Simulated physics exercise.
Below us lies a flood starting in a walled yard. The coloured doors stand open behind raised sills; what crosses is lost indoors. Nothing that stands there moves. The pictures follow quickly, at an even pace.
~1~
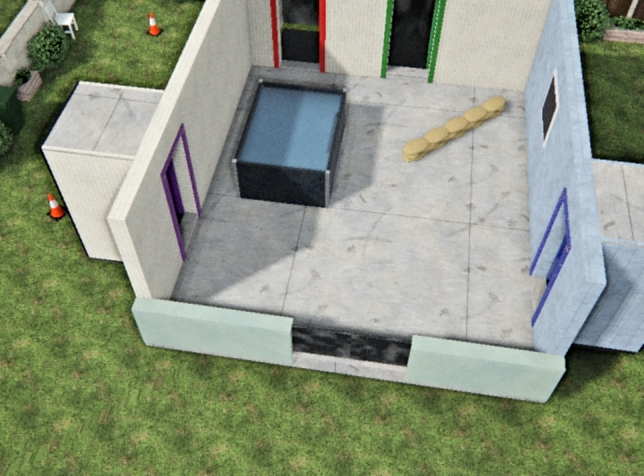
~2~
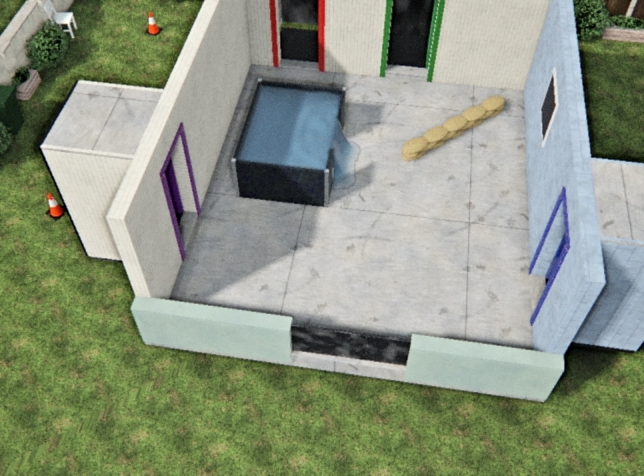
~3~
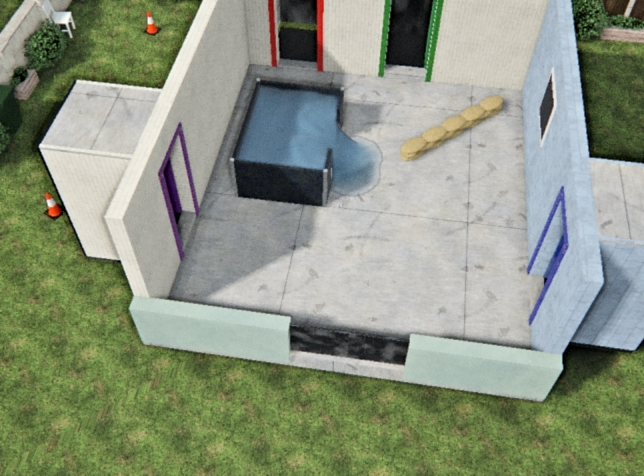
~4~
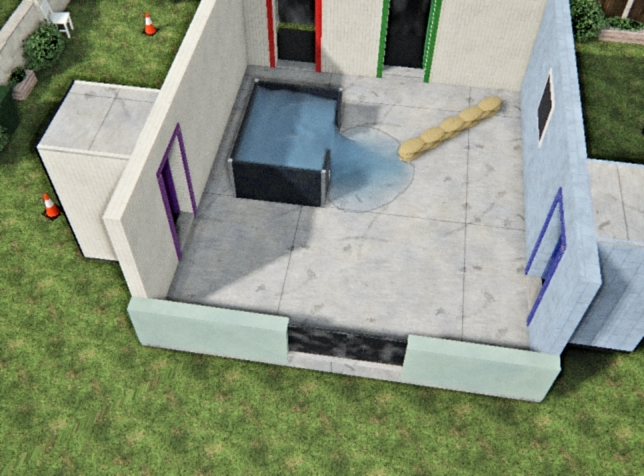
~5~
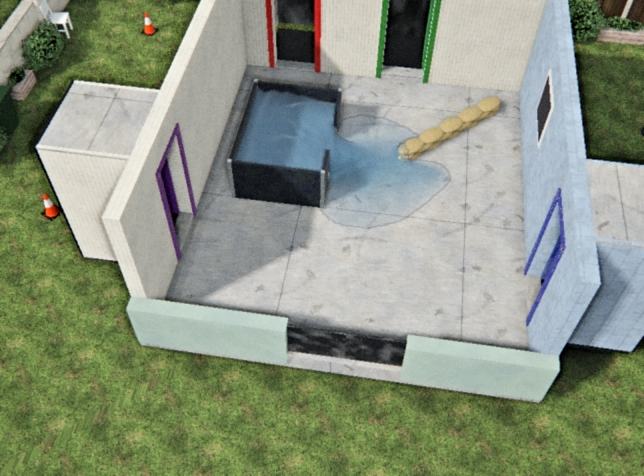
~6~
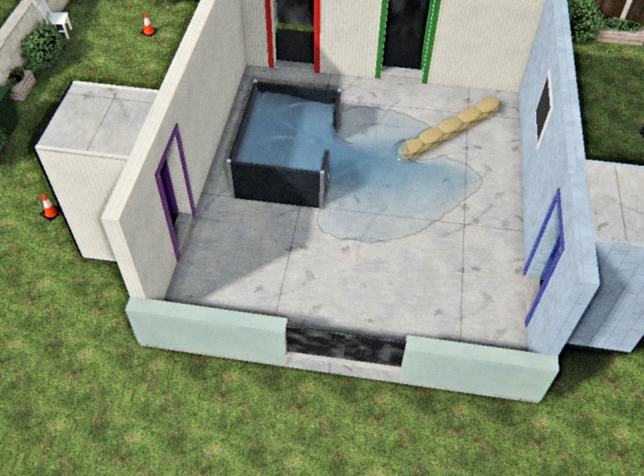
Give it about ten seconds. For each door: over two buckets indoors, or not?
One by one: The blue door lets in a lot; the green door admits no more than that; the purple door admits no more than that; the red door admits no more than that.
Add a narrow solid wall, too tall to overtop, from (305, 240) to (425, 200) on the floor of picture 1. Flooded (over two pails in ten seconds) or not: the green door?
Green stays under.
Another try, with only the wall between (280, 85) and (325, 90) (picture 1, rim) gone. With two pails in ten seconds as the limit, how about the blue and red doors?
My reading: Blue is under; red is over.
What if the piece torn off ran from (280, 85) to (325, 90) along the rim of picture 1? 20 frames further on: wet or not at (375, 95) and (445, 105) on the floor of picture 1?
In that order: Flooded, wet.
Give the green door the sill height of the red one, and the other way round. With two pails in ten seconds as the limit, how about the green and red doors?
My reading: Green floods; red keeps below it.
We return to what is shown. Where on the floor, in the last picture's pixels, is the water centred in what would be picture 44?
Close to (375, 197).
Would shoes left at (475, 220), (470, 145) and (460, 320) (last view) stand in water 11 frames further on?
In that order: Awash, awash, awash.
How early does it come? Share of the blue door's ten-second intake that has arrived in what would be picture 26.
About 40 per cent.
A moment on, water covers 35 % of the floor; the blue door not reached, the green door not reached, the purple door not reached, the red door not reached.
Next, water covers 45 % of the floor; the blue door under two buckets in, the green door wet at the sill, nothing in, the purple door not reached, the red door not reached.
Then, water covers 55 % of the floor; the blue door over two buckets in, the green door wet at the sill, nothing in, the purple door not reached, the red door not reached.
Later, water covers 90 % of the floor; the blue door far over two buckets in, the green door wet at the sill, nothing in, the purple door wet at the sill, nothing in, the red door wet at the sill, nothing in.
In the end, water covers 95 % of the floor; the blue door far over two buckets in, the green door wet at the sill, nothing in, the purple door under two buckets in, the red door under two buckets in.
